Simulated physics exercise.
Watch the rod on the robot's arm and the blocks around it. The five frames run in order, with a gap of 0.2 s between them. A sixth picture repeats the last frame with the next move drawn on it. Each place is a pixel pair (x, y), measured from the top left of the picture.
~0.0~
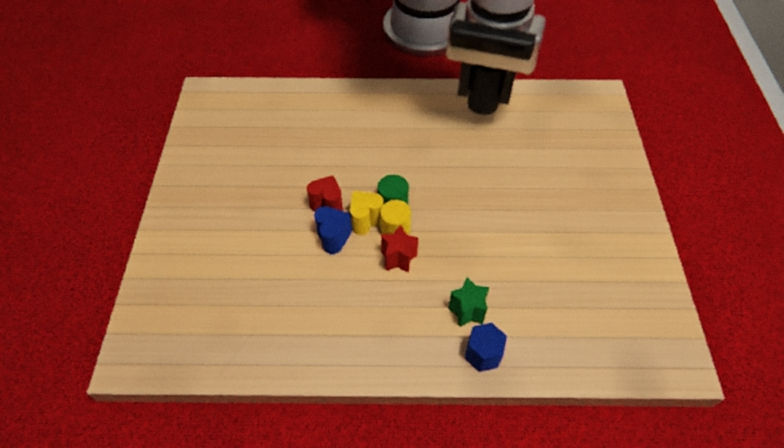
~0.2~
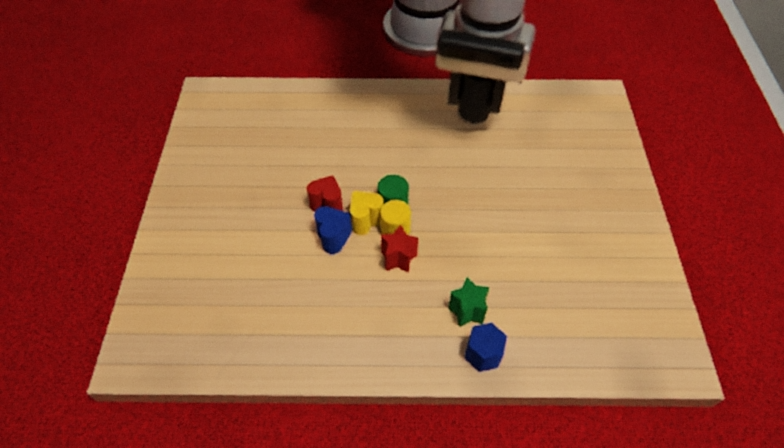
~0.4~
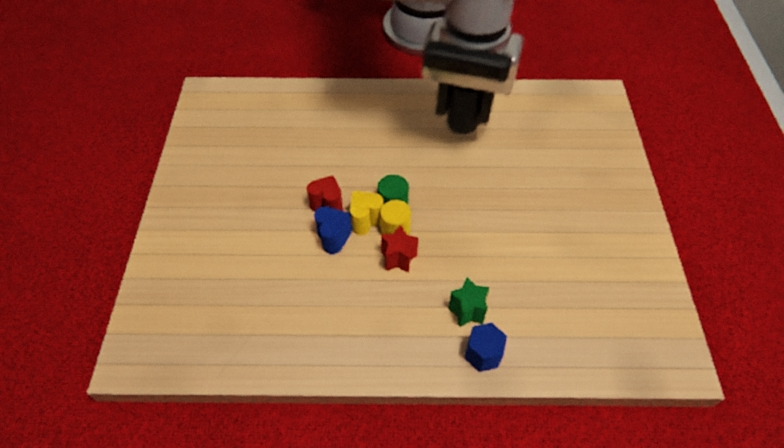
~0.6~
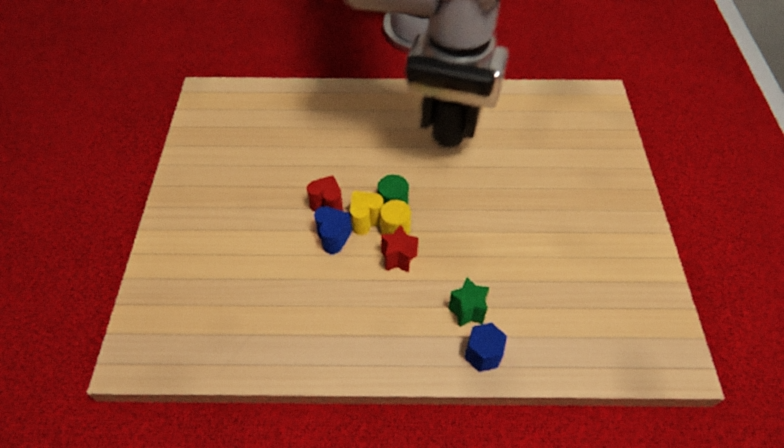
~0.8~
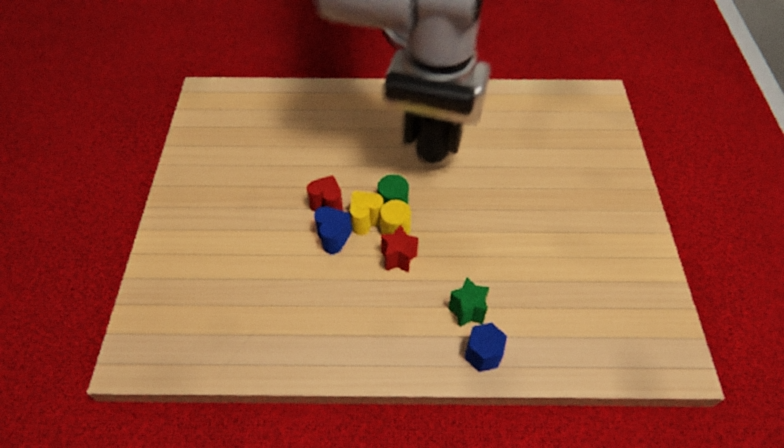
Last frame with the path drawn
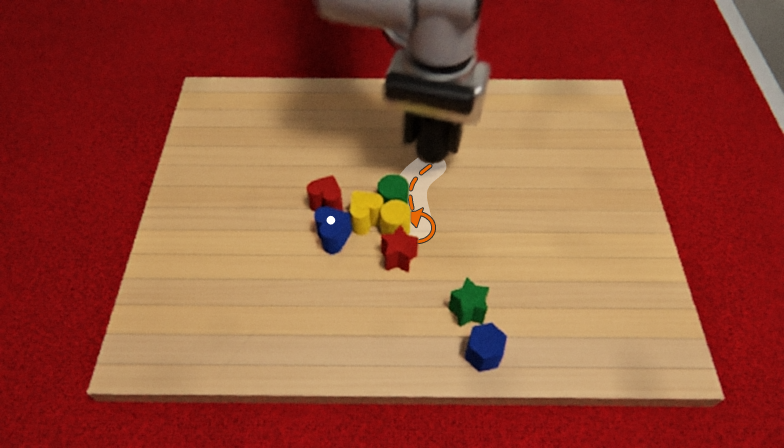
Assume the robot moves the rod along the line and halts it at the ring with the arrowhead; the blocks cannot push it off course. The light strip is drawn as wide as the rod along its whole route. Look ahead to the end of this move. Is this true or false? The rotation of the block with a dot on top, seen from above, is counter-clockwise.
The claim does not hold.
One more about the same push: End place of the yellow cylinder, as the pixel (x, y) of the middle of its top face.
I'd say the yellow cylinder ends with its top centre at (384, 229).
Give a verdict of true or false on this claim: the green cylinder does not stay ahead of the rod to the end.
That is true.
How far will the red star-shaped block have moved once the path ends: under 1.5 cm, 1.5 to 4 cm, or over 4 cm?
I'd go with under 1.5 cm for this block.
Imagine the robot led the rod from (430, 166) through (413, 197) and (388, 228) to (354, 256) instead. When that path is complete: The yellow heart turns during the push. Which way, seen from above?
Viewed from above, counterclockwise.
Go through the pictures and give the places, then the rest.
The first picture shows rod's lower end at (483, 105); blue heart at (331, 220); yellow heart at (364, 203); green cylinder at (393, 186); yellow cylinder at (396, 212); red star-shaped block at (399, 241).
The second picture shows rod at (474, 113); blocks still.
The third picture shows rod at (462, 124); blocks still.
The fourth picture shows rod at (448, 136); blocks still.
The fifth picture shows rod at (431, 152); blue heart at (331, 220); yellow heart at (364, 203); green cylinder at (393, 186); yellow cylinder at (396, 212); red star-shaped block at (399, 241).
Drawn move, from (430, 166) via (413, 182) and (411, 204), ending at (416, 227); the dot is on the blue heart.
On the path given first. One third of the way, rod at (414, 169); nothing pushed yet.
Two thirds of the way, rod at (412, 191); blue heart at (321, 225), turned 25° clockwise; yellow heart at (351, 211), turned 20° anticlockwise; green cylinder at (383, 199); yellow cylinder at (389, 225); red star-shaped block at (402, 246).
At the end, rod at (417, 214); blue heart at (321, 225), turned 25° clockwise; yellow heart at (349, 211), turned 30° anticlockwise; green cylinder at (382, 203); yellow cylinder at (384, 229); red star-shaped block at (402, 249).
